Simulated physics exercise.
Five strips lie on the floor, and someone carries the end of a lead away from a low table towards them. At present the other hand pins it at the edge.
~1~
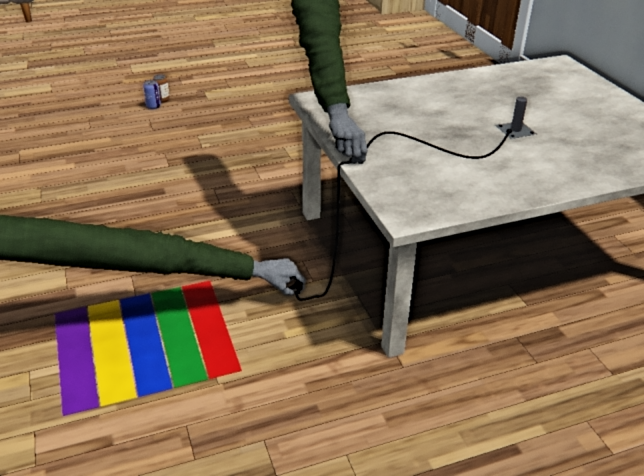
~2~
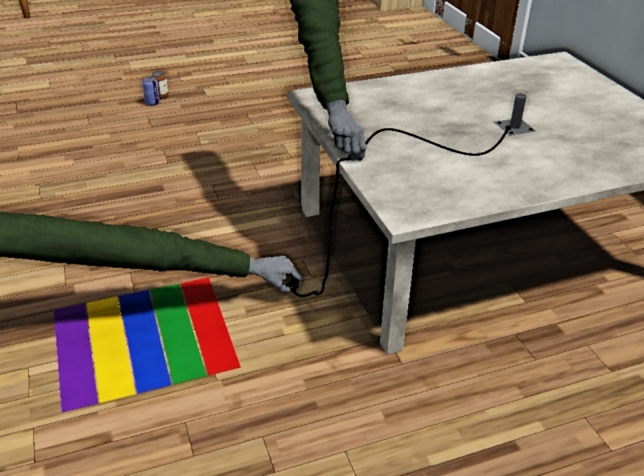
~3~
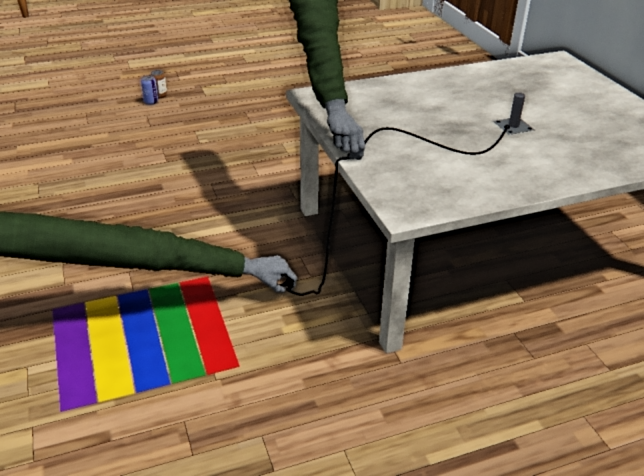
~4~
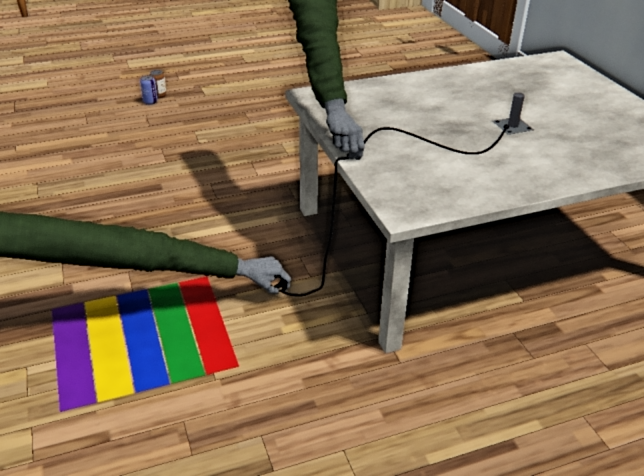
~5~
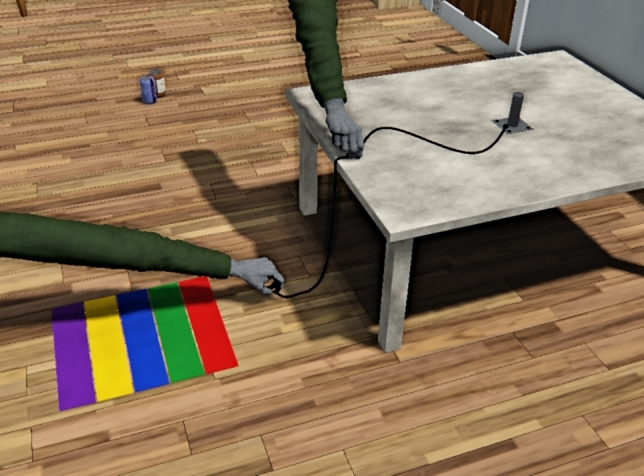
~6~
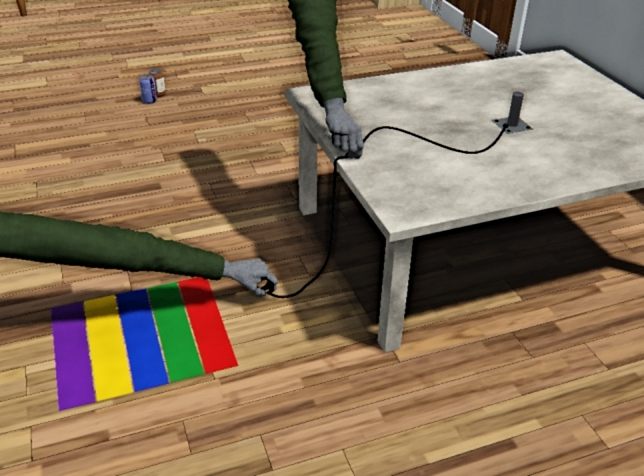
One hand slowly draws a black cord's end left while another presses it at the table's edge.
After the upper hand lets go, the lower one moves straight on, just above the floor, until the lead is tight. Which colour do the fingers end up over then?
They end up over the yellow strip.
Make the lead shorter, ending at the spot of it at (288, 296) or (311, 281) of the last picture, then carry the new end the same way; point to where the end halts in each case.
In that order: (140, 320) and (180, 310).
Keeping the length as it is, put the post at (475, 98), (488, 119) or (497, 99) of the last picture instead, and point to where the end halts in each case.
Going through them in sequence: (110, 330), (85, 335) and finally (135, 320).
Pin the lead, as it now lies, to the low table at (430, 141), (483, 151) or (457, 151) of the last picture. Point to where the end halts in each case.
Roughly (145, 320), (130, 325) and (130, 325), in that order.
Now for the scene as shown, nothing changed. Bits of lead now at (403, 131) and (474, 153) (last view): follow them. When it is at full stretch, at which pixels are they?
First point (371, 150), second point (442, 137).
Soon after, end near (170, 314); over green.
After that, end near (129, 323); over blue.
At the stop, end near (105, 329); over yellow. Over yellow.
